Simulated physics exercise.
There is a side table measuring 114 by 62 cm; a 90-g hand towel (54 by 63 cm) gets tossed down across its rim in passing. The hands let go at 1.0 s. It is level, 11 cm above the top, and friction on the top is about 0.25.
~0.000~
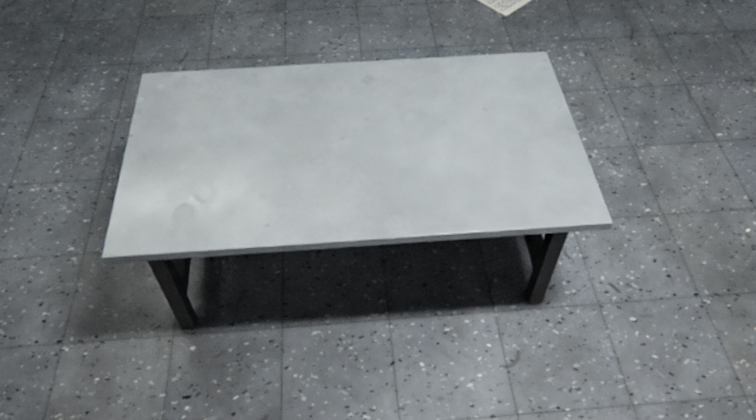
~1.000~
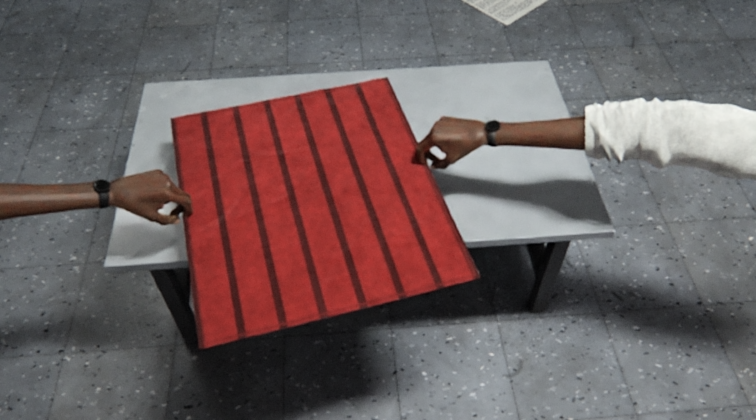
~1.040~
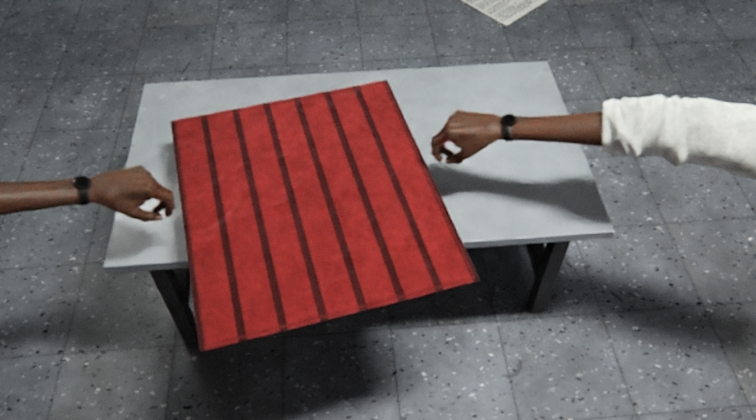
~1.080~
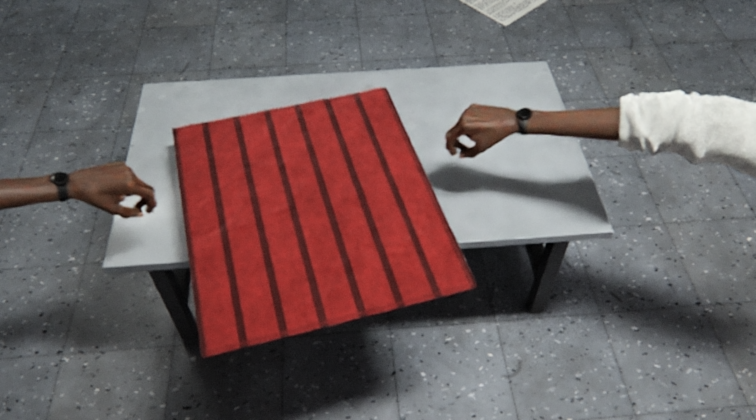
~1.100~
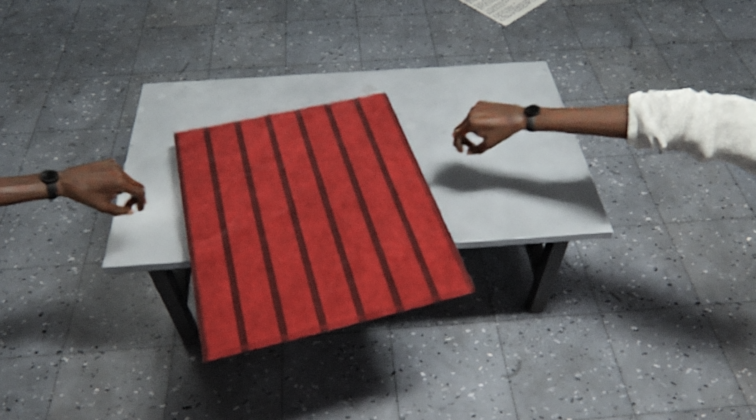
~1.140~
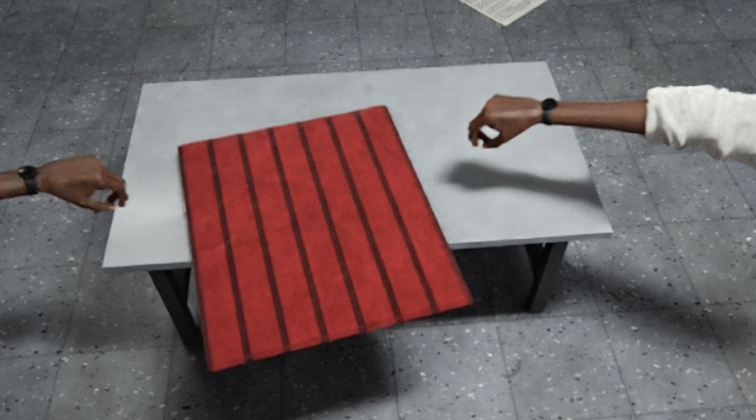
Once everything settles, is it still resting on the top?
Comes off.
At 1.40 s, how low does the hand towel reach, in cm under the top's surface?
Roughly 32 centimetres below the top.
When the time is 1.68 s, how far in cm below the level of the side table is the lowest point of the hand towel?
Roughly 44 cm.
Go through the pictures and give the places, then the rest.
The bare side table, in the first frame.
Hand towel corners (200, 349) (171, 119) (387, 78) (480, 278), in the second frame.
Hand towel corners (200, 352) (171, 122), in the third frame.
Hand towel corners (202, 358) (173, 129), in the fourth frame.
Hand towel corners (204, 362) (174, 134), in the fifth frame.
Hand towel corners (209, 372) (178, 147) (385, 106) (473, 304), in the sixth frame.
After 1.4 s, 50 % of the hand towel is still over the top.
After 1.7 s, 15 % of the hand towel is still over the top.
After 1.9 s, 0 % of the hand towel is still over the top.
After 2.2 s, 0 % of the hand towel is still over the top.
After 4.4 s, 0 % of the hand towel is still over the top.
